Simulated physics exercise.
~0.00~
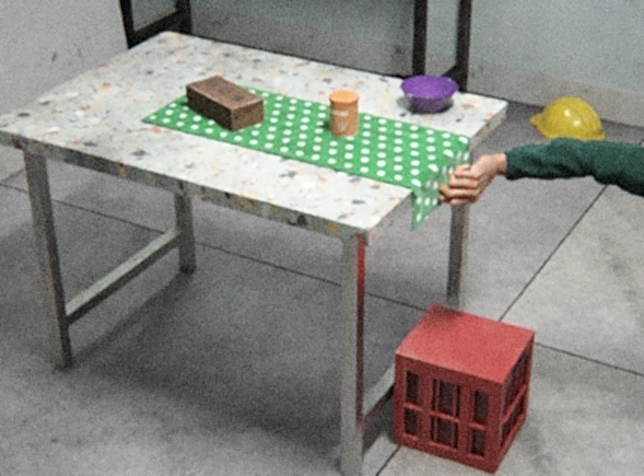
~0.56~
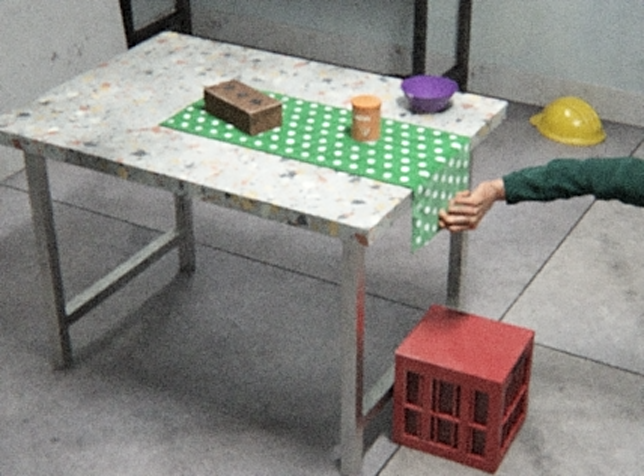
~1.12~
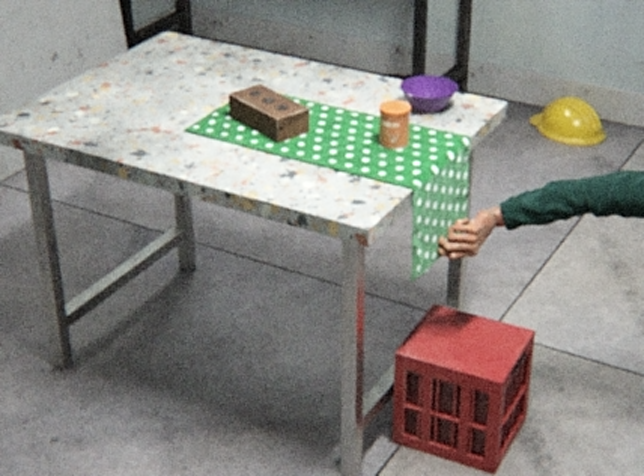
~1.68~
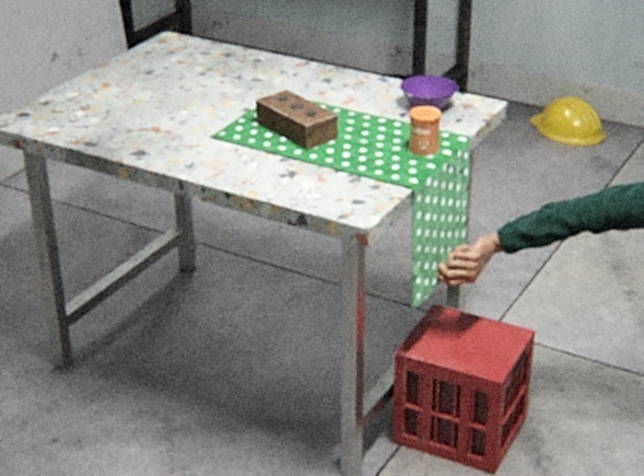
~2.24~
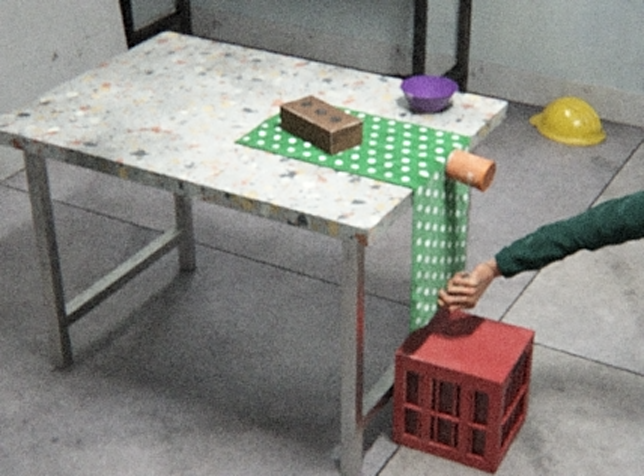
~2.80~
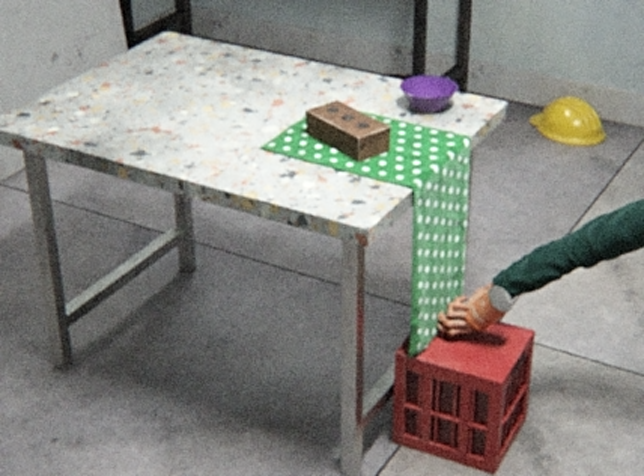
Hand drawing a green spotted runner down to a red crate, carrying a brick along and tipping an orange tin off the table.
